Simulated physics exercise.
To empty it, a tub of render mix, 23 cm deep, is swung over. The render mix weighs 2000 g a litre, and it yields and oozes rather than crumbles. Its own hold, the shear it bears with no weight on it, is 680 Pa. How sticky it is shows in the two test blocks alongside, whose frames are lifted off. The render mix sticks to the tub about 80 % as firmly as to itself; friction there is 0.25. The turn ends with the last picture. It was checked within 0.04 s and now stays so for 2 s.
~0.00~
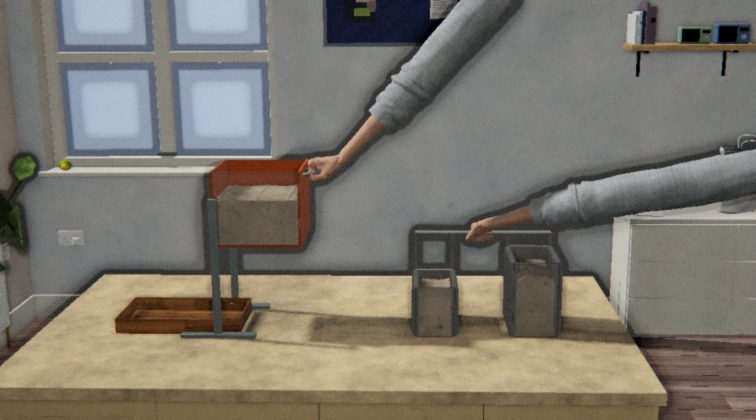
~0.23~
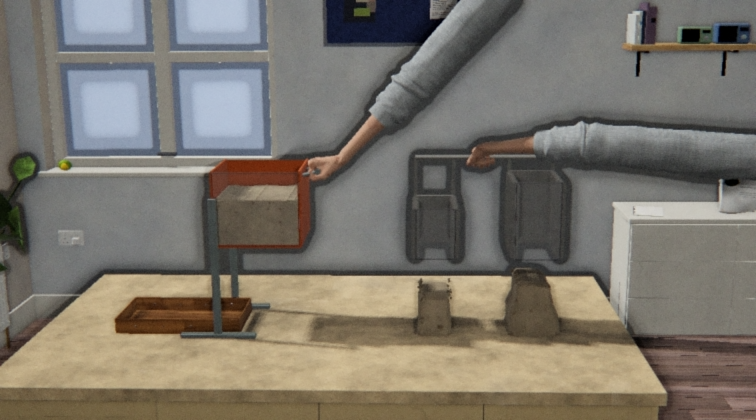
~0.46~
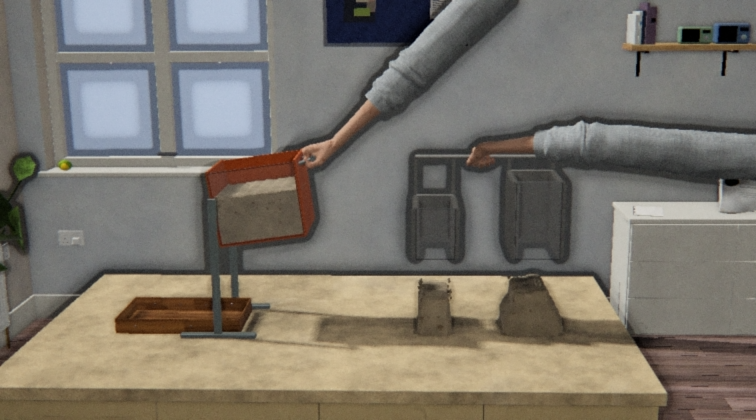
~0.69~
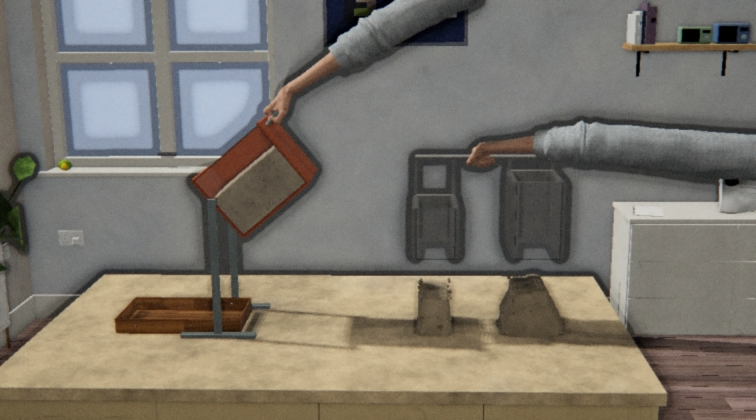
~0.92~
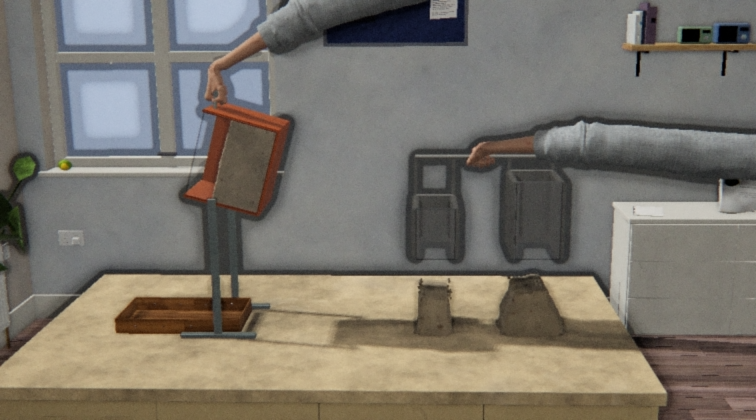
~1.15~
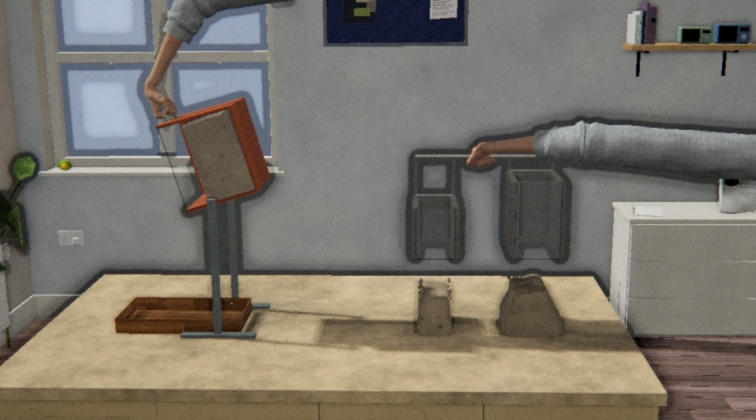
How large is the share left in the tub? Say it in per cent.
Close to 37 per cent.
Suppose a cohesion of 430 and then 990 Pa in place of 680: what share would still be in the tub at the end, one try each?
In turn about 30 %, 40 %.
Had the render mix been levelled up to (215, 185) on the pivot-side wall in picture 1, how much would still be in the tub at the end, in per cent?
It would be near 30 %.
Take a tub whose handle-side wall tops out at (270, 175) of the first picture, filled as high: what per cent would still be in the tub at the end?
Then about 45 %.
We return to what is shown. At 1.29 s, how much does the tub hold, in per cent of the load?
Near 95 %.
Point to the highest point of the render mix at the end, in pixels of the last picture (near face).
Around (247, 174).
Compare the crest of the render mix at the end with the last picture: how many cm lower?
Roughly 19 cm.
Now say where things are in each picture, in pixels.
The first frame shows handle-side rim at (297, 173), tilt 0 degrees; highest point of the render mix at (259, 199); test blocks 13 cm, 20 cm high (left to right).
The second frame shows handle-side rim at (297, 173), tilt 0 degrees; highest point of the render mix at (259, 199); test blocks 13 cm, 17 cm high (left to right).
The third frame shows handle-side rim at (292, 162), tilt 8 degrees; highest point of the render mix at (290, 190); test blocks 13 cm, 15 cm high (left to right).
The fourth frame shows handle-side rim at (257, 125), tilt 40 degrees; highest point of the render mix at (272, 149); test blocks 13 cm, 15 cm high (left to right).
The fifth frame shows handle-side rim at (203, 112), tilt 74 degrees; highest point of the render mix at (235, 123); test blocks 13 cm, 15 cm high (left to right).
The sixth frame shows handle-side rim at (158, 129), tilt 106 degrees; highest point of the render mix at (220, 114); test blocks 13 cm, 15 cm high (left to right).
By 1.29 s, the tub is at 106 degrees and holds 93 %.
By 1.46 s, the tub is at 106 degrees and holds 42 %.
By 1.63 s, the tub is at 106 degrees and holds 37 %.
By 1.80 s, the tub is at 106 degrees and holds 37 %.
By 3.15 s, at the end, the tub is at 106 degrees and holds 37 %.
